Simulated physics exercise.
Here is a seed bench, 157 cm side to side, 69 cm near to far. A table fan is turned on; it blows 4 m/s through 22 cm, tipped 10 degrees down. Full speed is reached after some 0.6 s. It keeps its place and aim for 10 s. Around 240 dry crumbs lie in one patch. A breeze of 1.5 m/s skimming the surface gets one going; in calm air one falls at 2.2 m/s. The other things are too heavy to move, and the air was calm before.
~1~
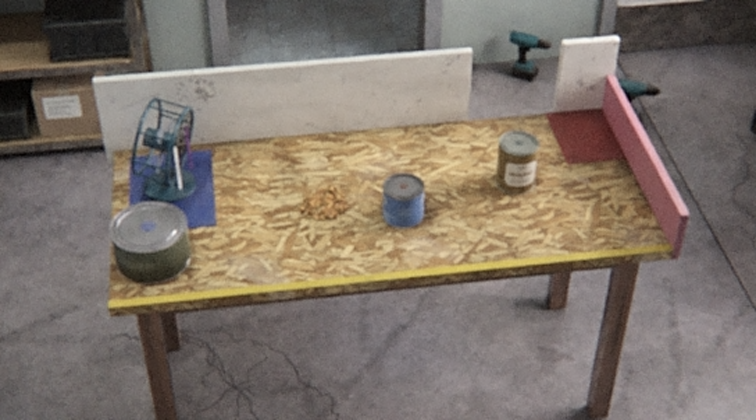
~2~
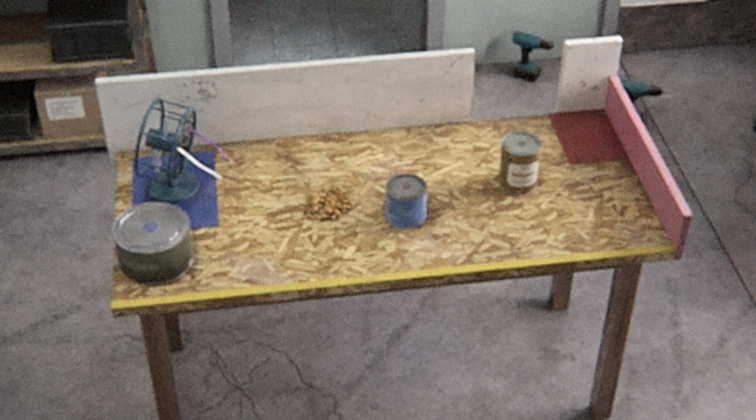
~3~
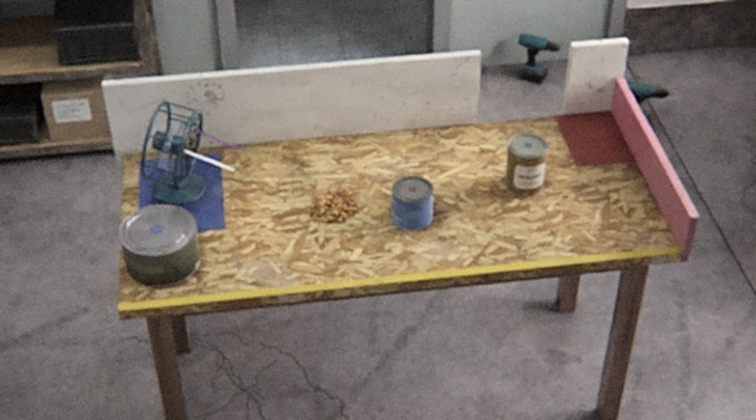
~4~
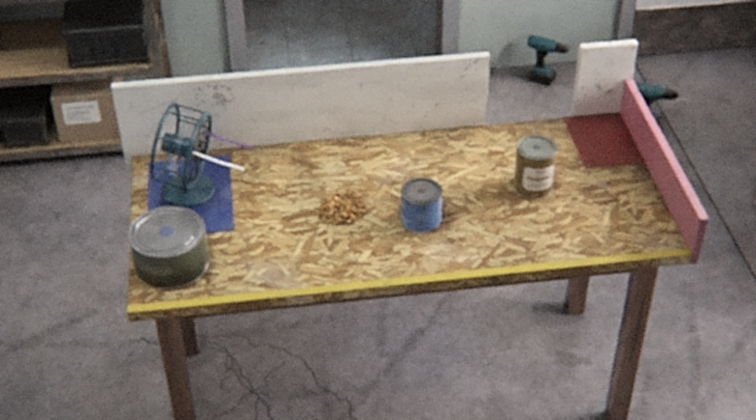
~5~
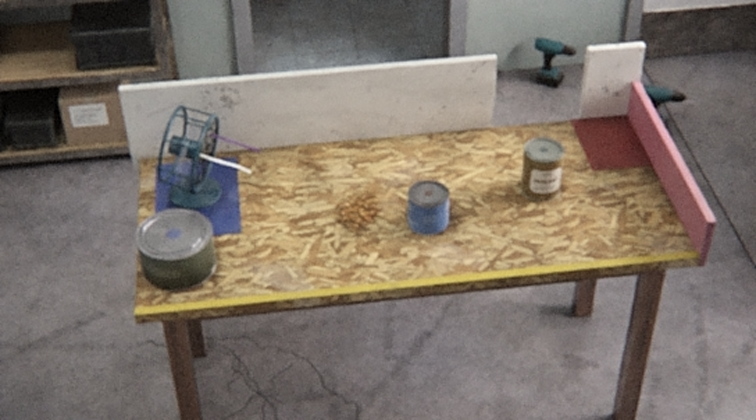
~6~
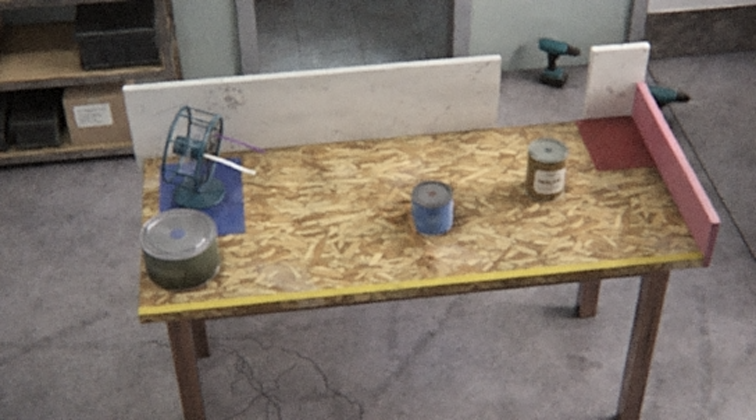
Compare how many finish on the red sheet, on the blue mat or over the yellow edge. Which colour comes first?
It is yellow that takes the most.
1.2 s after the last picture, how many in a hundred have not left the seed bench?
Near 40 %.
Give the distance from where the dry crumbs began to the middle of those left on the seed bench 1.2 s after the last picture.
Roughly 90 cm.
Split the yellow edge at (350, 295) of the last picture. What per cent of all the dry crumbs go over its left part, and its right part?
Some 0 % left, 70 % right.
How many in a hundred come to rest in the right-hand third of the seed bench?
Near 30 %.
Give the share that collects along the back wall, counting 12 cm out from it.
Some 15 per cent.
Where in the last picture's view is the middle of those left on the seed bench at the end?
Near (642, 140).
Then, 1.2 s after the last picture, 38 % are on the move or not yet settled, 18 % are on the red sheet, 57 % over the yellow edge and 0 % on the blue mat; the middle of those still in play is near (637, 174).
Then, 2.4 s after the last picture, 33 % are on the move or not yet settled, 19 % are on the red sheet, 62 % over the yellow edge and 0 % on the blue mat; the middle of those still in play is near (658, 177).
Then, 4.7 s after the last picture, 28 % are on the move or not yet settled, 22 % are on the red sheet, 63 % over the yellow edge and 0 % on the blue mat; the middle of those still in play is near (648, 151).
Then, 9.2 s after the last picture, at the end, 23 % are on the red sheet, 66 % over the yellow edge and 0 % on the blue mat; the middle of those still in play is near (642, 140).
